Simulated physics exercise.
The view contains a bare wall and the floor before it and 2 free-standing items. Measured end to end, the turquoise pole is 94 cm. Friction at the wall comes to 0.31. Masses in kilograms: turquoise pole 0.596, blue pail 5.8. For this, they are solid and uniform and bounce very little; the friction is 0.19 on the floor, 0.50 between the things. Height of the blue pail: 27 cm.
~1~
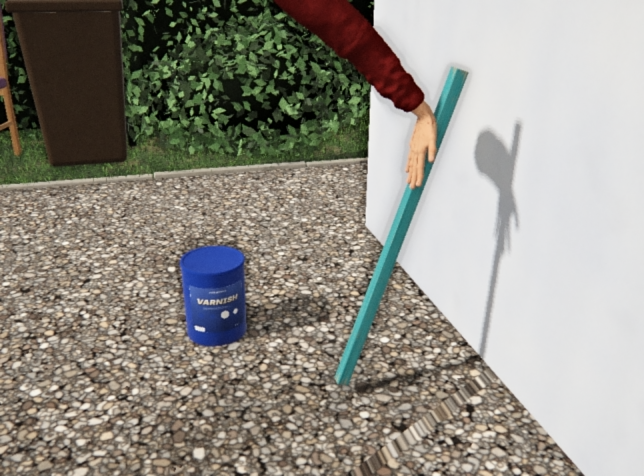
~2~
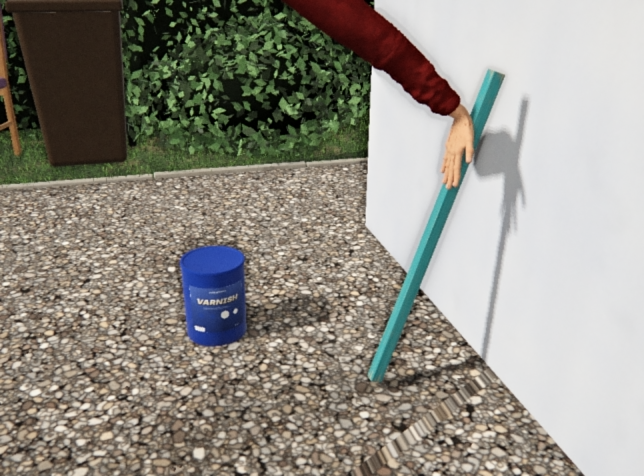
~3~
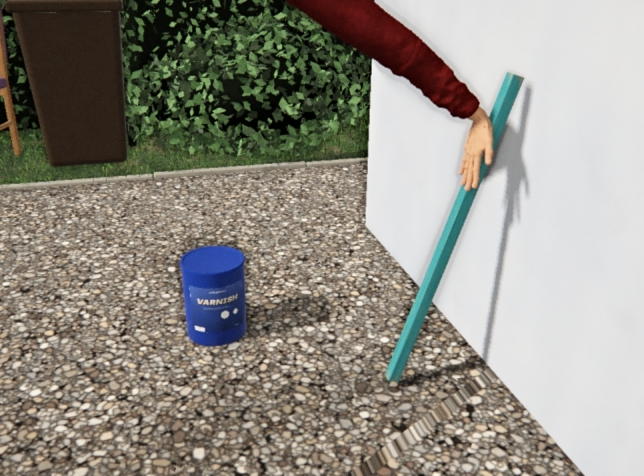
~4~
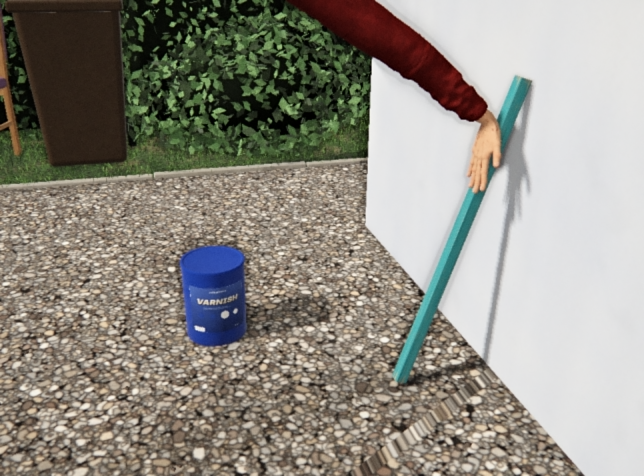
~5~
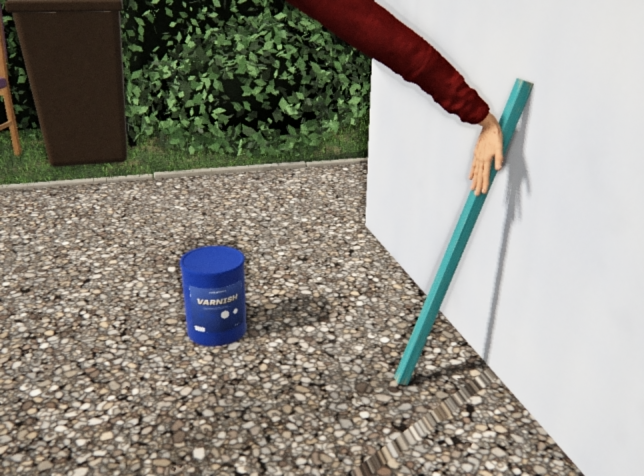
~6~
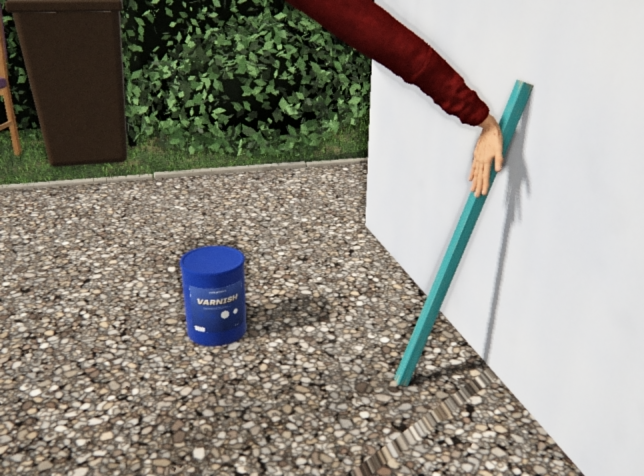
At first, a hand in a dark red sleeve holds a slanted turquoise pole a little away from a bare white wall, with a blue pail standing to the left on the pebbly ground. The hand moves the pole right, slowing until it leans on the wall, then stays on it, motionless.
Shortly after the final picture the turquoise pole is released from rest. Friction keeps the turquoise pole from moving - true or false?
True.
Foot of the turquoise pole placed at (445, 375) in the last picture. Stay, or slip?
In that case it does not budge.
Then, 0.20 s past the last view, nothing moves.
Then, 0.70 s past the last view, turquoise pole resting near (458, 245).
Finally, both still in place (within 10 cm). Final places as that camera would see them, turquoise pole near (458, 245). The pole holds.
